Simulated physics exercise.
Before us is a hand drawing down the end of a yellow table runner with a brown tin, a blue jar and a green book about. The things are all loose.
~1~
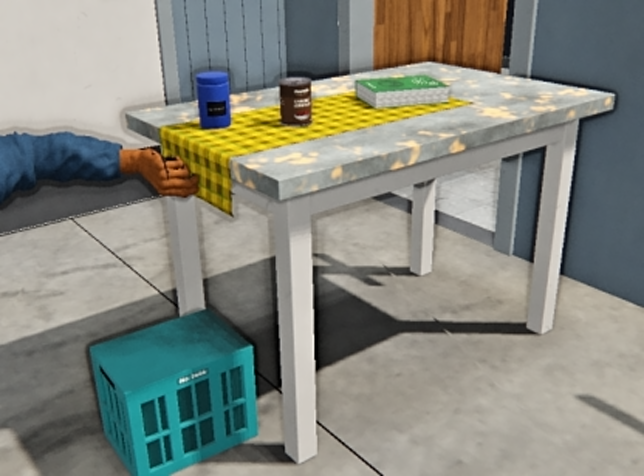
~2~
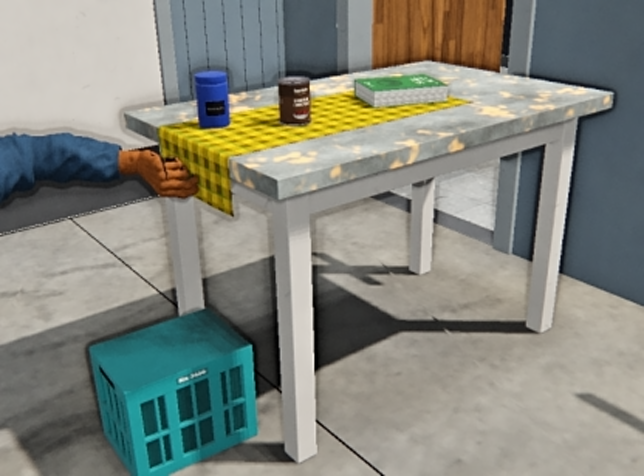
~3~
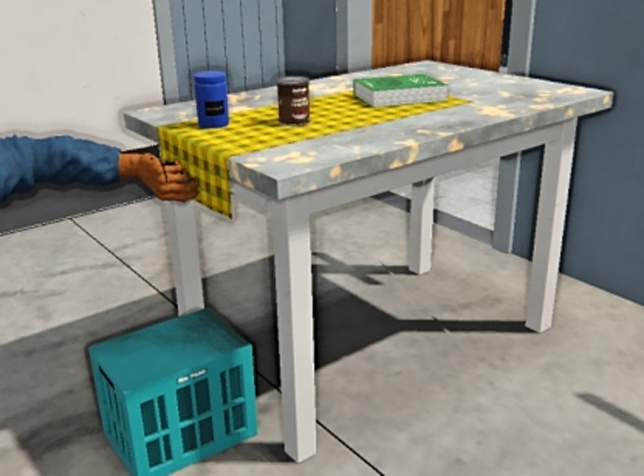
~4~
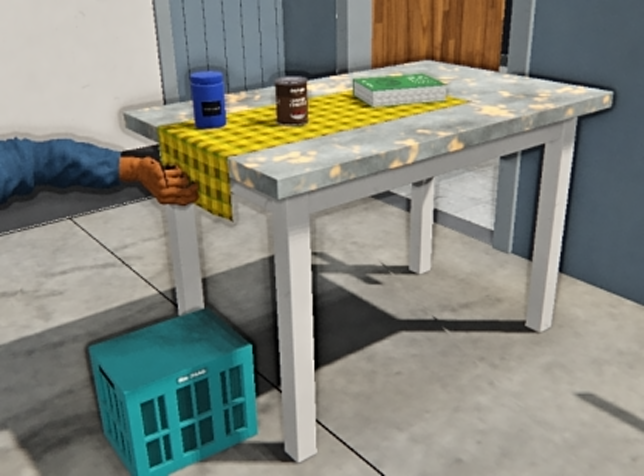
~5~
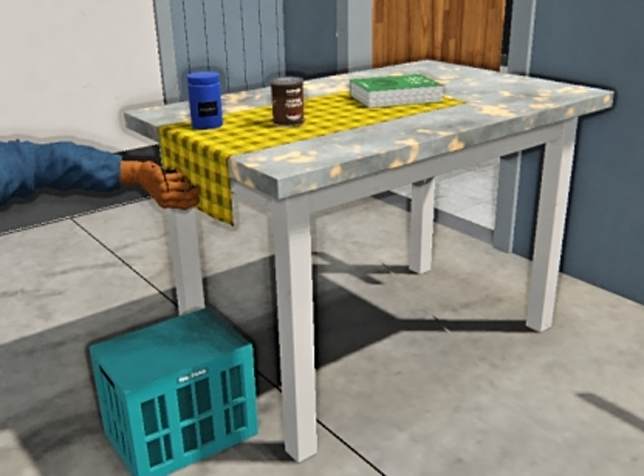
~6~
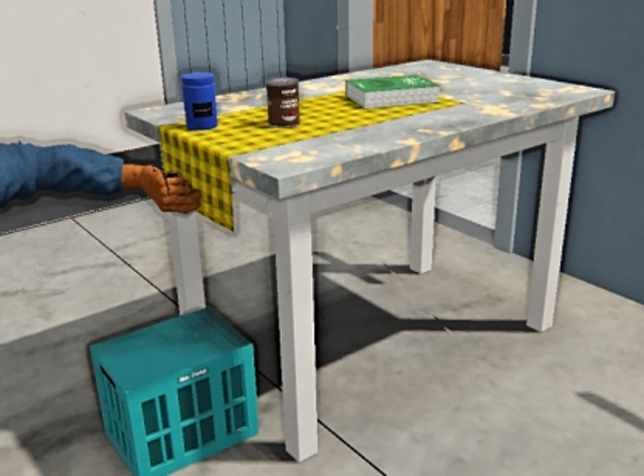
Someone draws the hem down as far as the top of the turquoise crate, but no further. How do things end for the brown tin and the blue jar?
They end like this: The brown tin has gone over, the blue jar has gone over.
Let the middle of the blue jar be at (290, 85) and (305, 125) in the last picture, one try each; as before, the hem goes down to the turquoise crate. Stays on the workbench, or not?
So, try one: It ends up off the top; try two: It never leaves the top.
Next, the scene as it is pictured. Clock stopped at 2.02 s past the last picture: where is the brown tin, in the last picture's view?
At that time it sits close to pixel (162, 317).
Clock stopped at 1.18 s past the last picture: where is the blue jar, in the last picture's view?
(67, 324), roughly.
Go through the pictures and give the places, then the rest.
The first frame shows table runner end (234, 217); brown tin (295, 80); blue jar (212, 75); green book (401, 83); top of the crate (162, 364).
The second frame shows table runner end (234, 217), far hem (474, 102); blue jar (211, 74); blue jar stands on the cloth.
The third frame shows table runner end (232, 219); brown tin (293, 80).
The fourth frame shows table runner end (233, 222), far hem (472, 102); blue jar (207, 74).
The fifth frame shows table runner end (234, 227); brown tin (287, 80).
The sixth frame shows table runner end (234, 232), far hem (466, 103); brown tin (283, 81); blue jar (198, 75); top of the crate (162, 363).
Then, 1.18 s after the last picture, hem going down; tin carried along near (211, 116); jar down below near (67, 324).
Then, 2.02 s after the last picture, hem on the crate; tin down below near (162, 317); jar down below near (67, 324).
At rest, hem on the crate; tin down below near (162, 317); jar down below near (67, 324). The brown tin falls off and the blue jar goes over the edge.
